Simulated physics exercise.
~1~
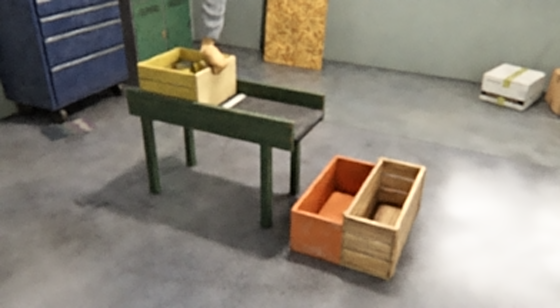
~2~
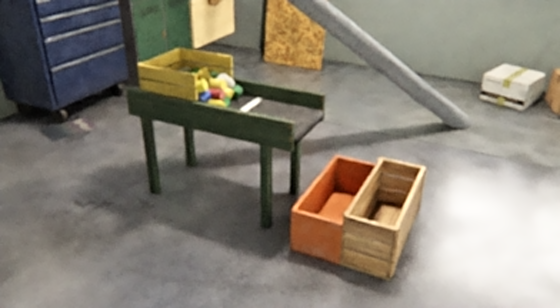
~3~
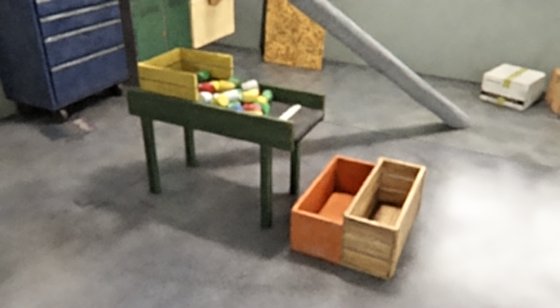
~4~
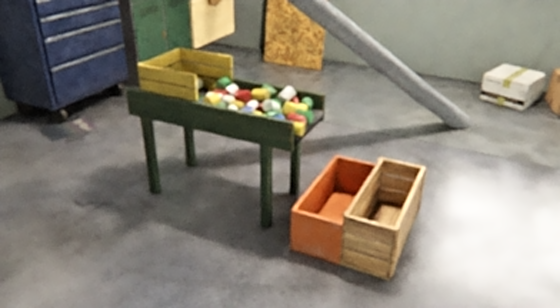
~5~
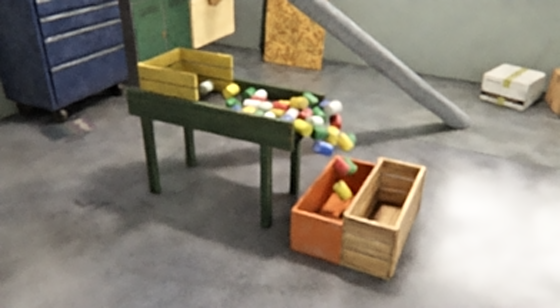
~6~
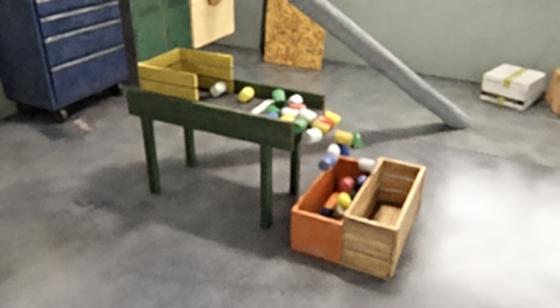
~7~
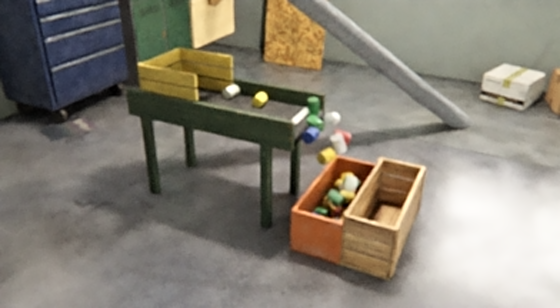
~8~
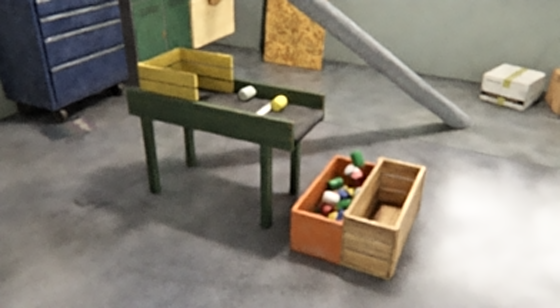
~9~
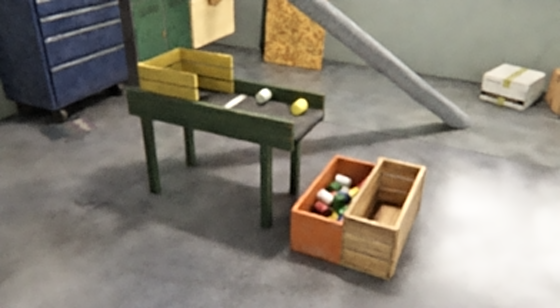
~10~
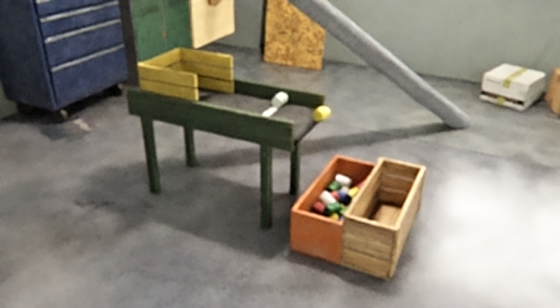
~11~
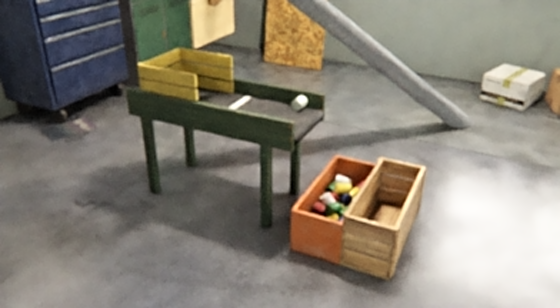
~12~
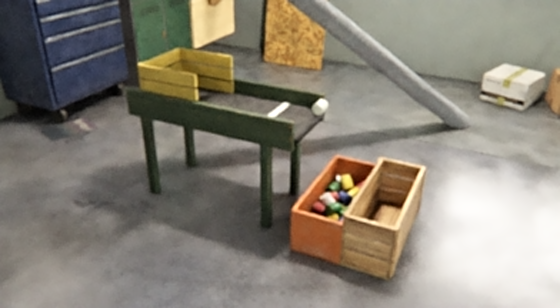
Colorful spice jars spill out of a yellow pen as its gate is lifted, spread rightward along a dark belt on a green table, and tumble off the end into the orange tub, the last white one reaching the edge, while the wooden bin beside it stays empty.
